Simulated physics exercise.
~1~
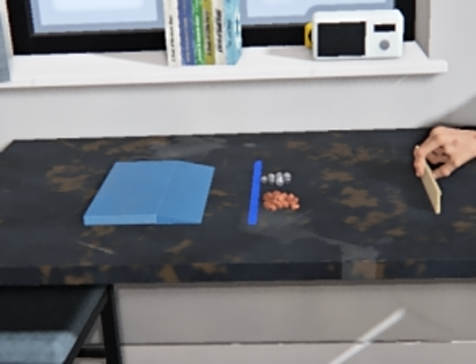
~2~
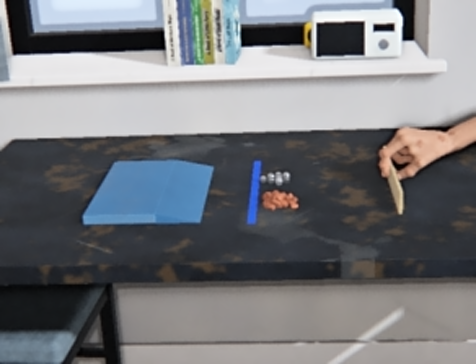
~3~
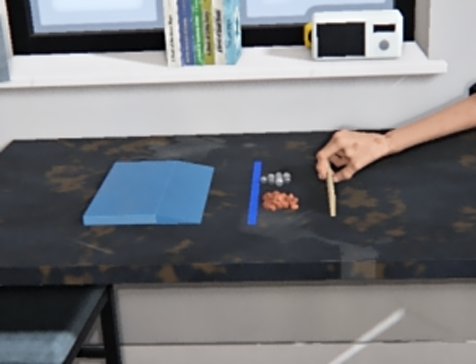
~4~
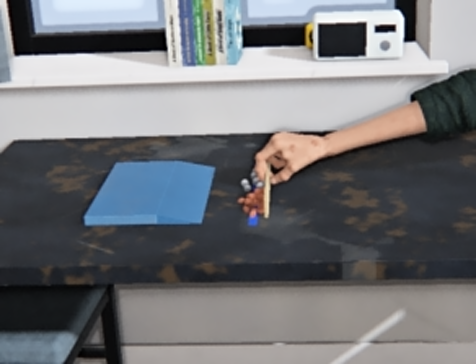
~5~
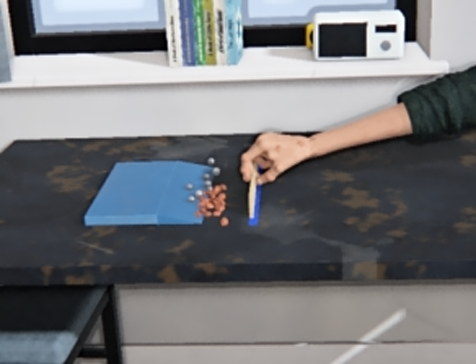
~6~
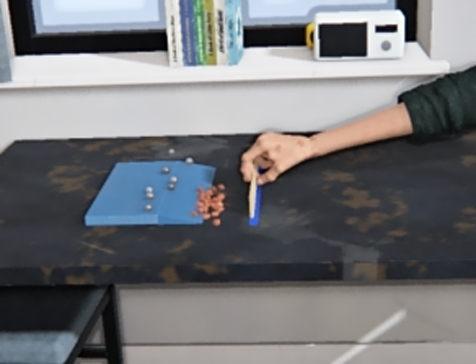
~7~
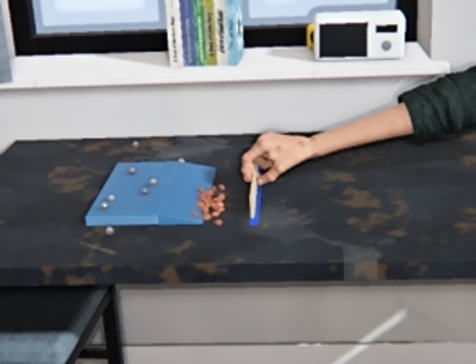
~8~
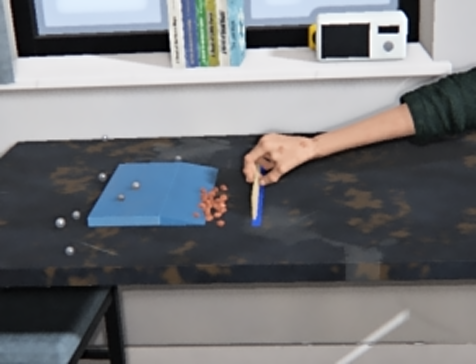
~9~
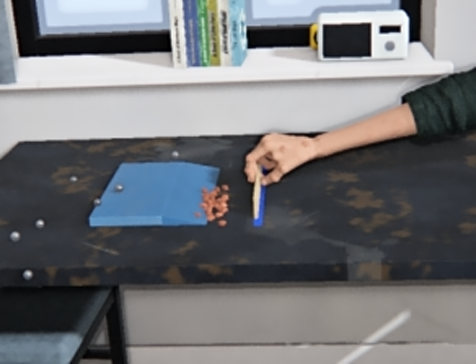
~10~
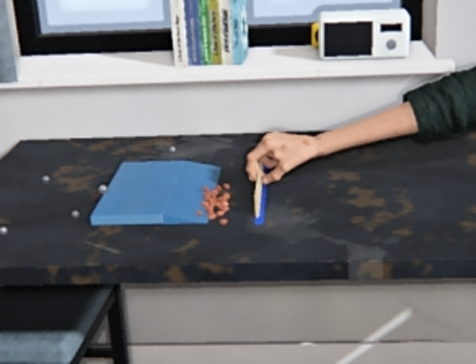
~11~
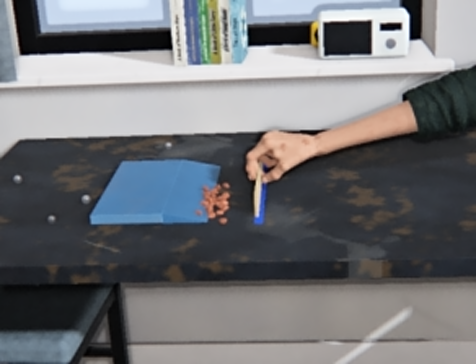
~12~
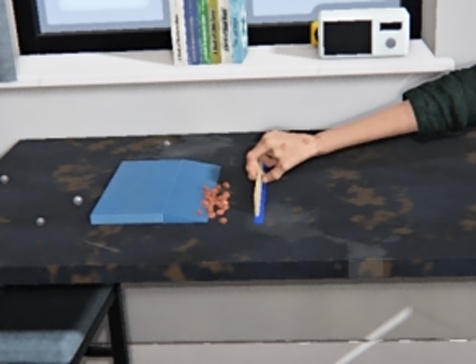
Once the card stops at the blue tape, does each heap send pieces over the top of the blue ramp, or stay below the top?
The silvery heap at the back sends its balls over the top and onto the table beyond, while the reddish heap at the front falls short of the top.
